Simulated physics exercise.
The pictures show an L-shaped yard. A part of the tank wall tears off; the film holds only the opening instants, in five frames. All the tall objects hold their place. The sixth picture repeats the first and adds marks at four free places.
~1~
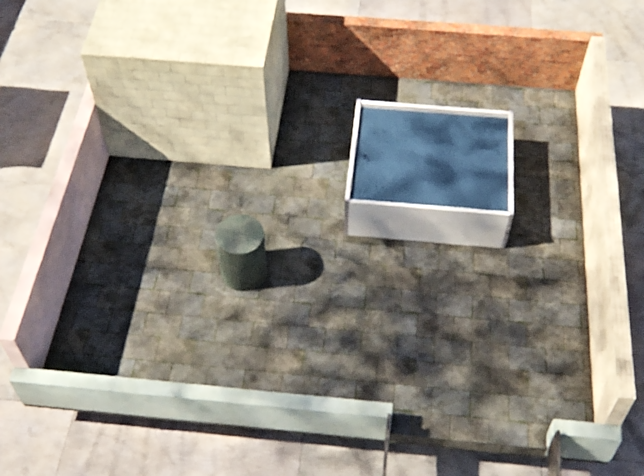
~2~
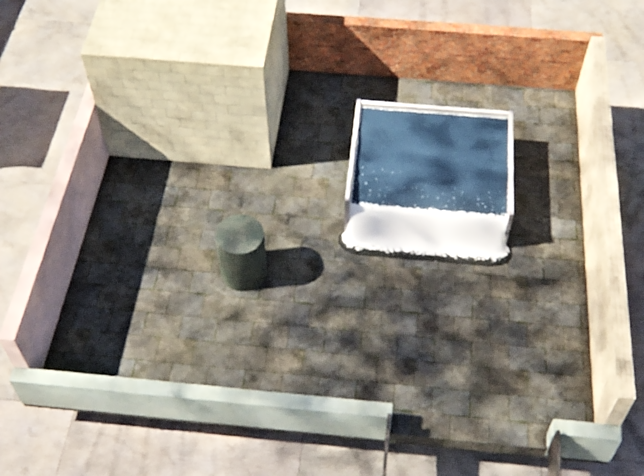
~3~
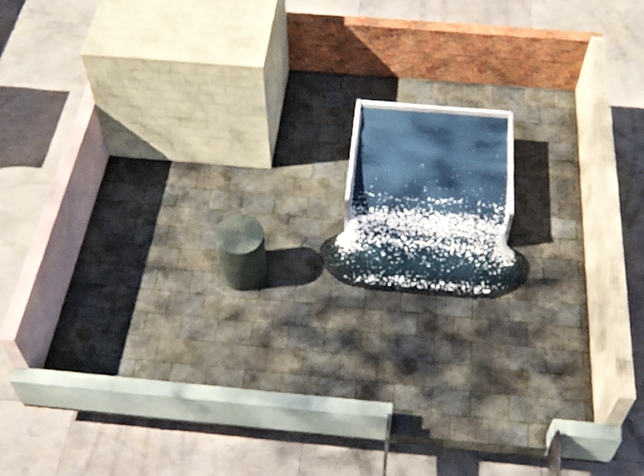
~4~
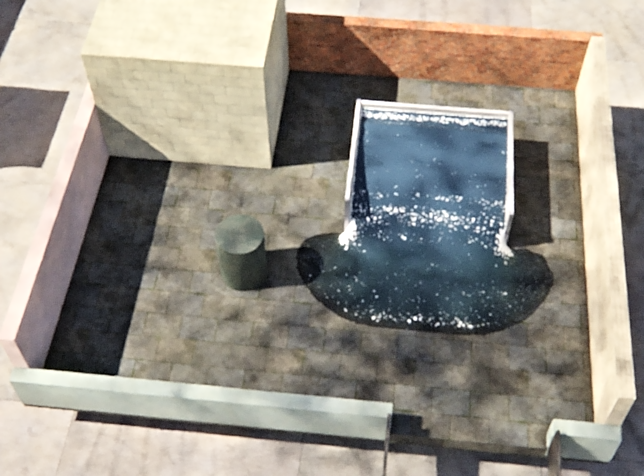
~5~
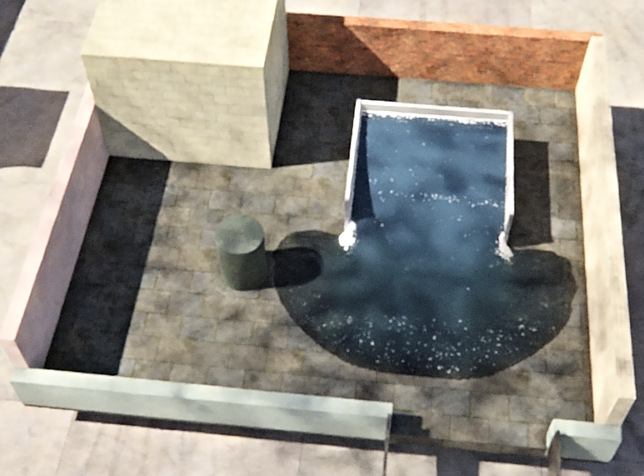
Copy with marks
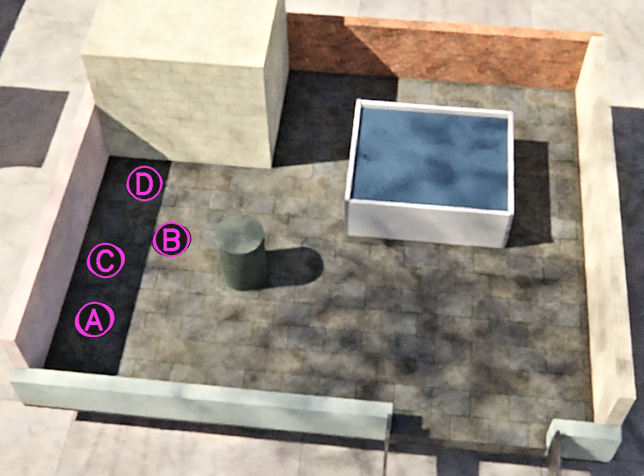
The clip opens on a walled, paved yard seen from above, with a pale block, a dark green cylinder and a full, white-sided tank. Water bursts from the tank's near side in white froth, then fans out across the paving into a broad, dark, rounded pool, its left edge nearing the cylinder.
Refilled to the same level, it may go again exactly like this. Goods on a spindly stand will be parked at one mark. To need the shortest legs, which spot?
B works best here.
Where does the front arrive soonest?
Spot A.
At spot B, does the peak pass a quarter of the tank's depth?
No, less.
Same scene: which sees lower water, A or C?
Spot C.
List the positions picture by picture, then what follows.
Tank full, its middle at (431, 158); open gate at (471, 416), in the first picture.
In the second picture, 2 % of the ground under water, visible out to (508, 255).
In the third picture, 7 % of the ground under water, visible out to (522, 276).
In the fourth picture, 13 % of the ground under water, visible out to (537, 301).
In the fifth picture, 22 % of the ground under water, visible out to (562, 319).
In magenta, A at (94, 319); B at (171, 239); C at (105, 260); D at (144, 183).
With A, the water peaks at about 30 % of the depth that stood in the tank.
With B, the water peaks at about 11 % of the depth that stood in the tank.
With C, the water peaks at about 20 % of the depth that stood in the tank.
With D, the water peaks at about 21 % of the depth that stood in the tank.
